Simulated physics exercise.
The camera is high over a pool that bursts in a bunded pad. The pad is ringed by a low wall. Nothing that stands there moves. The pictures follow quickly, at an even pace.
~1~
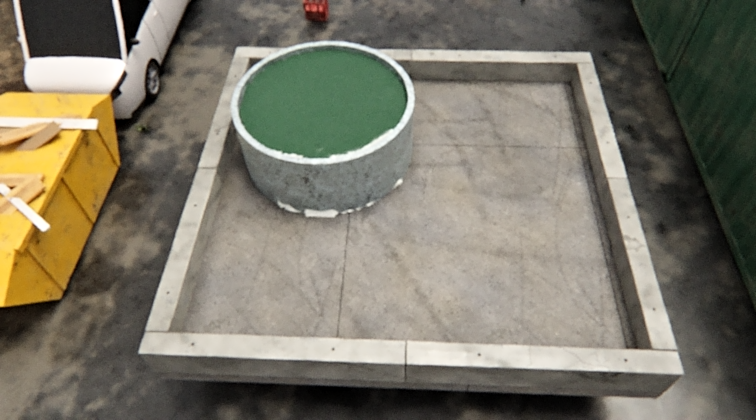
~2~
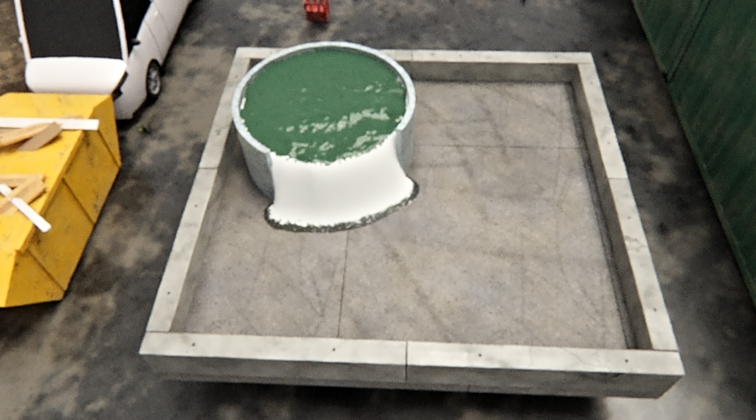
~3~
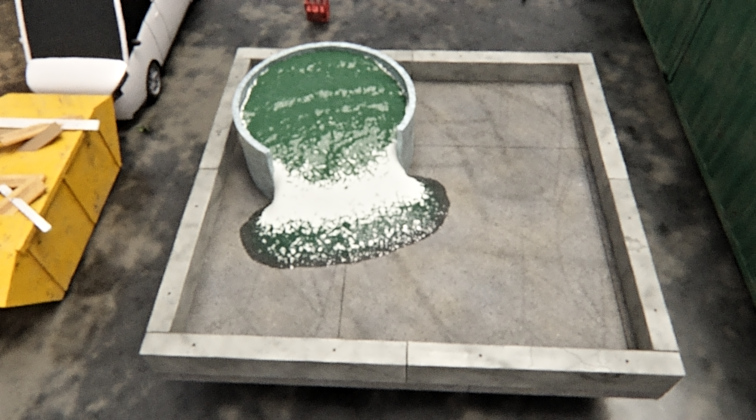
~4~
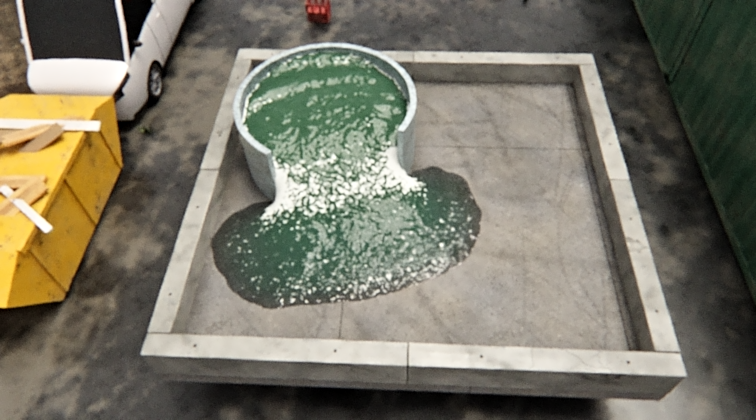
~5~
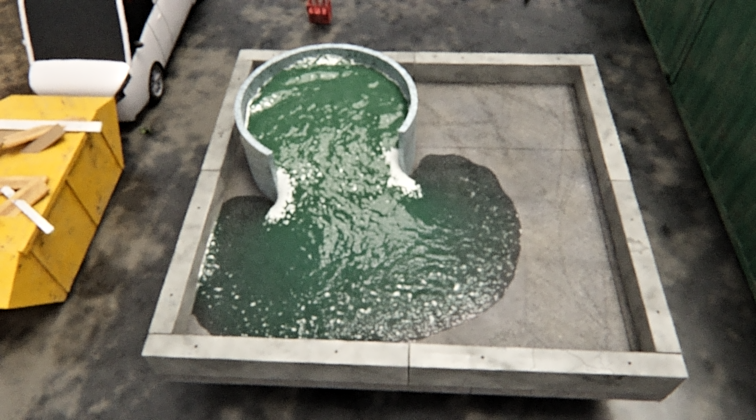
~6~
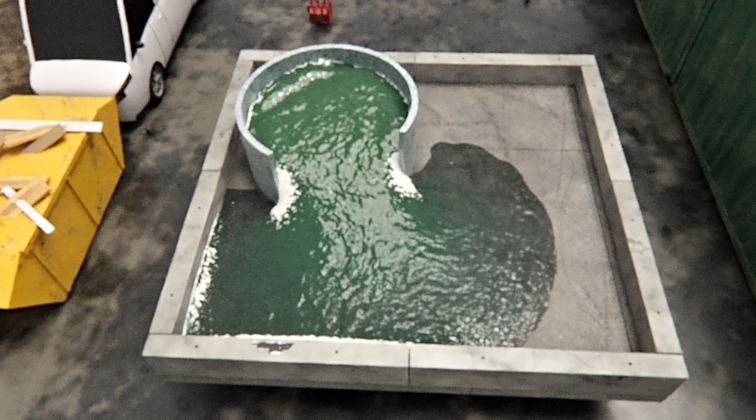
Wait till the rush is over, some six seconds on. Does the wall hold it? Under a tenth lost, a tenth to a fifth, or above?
Over the wall goes under a tenth.
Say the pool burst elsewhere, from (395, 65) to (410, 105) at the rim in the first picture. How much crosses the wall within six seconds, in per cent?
Close to 2 %.
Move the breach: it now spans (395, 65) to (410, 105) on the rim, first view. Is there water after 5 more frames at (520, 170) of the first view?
Answer: Wet.
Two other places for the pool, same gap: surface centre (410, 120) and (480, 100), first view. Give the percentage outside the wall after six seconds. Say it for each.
About 8 and 10 per cent.
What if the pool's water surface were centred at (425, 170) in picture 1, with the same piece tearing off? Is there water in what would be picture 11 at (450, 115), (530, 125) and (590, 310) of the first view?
In turn: Not flooded, not flooded, covered.
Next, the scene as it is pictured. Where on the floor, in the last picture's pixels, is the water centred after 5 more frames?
Near (361, 223).
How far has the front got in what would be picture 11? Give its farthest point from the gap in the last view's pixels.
Roughly at (639, 366).
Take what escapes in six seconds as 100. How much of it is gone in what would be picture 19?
I make it 85 per cent.
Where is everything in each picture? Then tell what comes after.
The first picture shows still water in the round pool at (324, 102).
In the second picture, the front is at (412, 186), out from the gap at (342, 196).
In the third picture, water pours out at (343, 197) and has run to (442, 202).
In the fourth picture, water pours out at (344, 200) and has run to (237, 284).
In the fifth picture, water pours out at (345, 202) and has run to a hidden place.
In the sixth picture, the front is at (536, 309), out from the gap at (346, 202).
A moment on, water covers 55 % of the floor; the low wall has let 0 % over.
Next, water covers 55 % of the floor; the low wall has let 1 % over.
Then, water covers 55 % of the floor; the low wall has let 6 % over.
Later, water covers 85 % of the floor; the low wall has let 7 % over.
In the end, water covers 85 % of the floor; the low wall has let 7 % over.
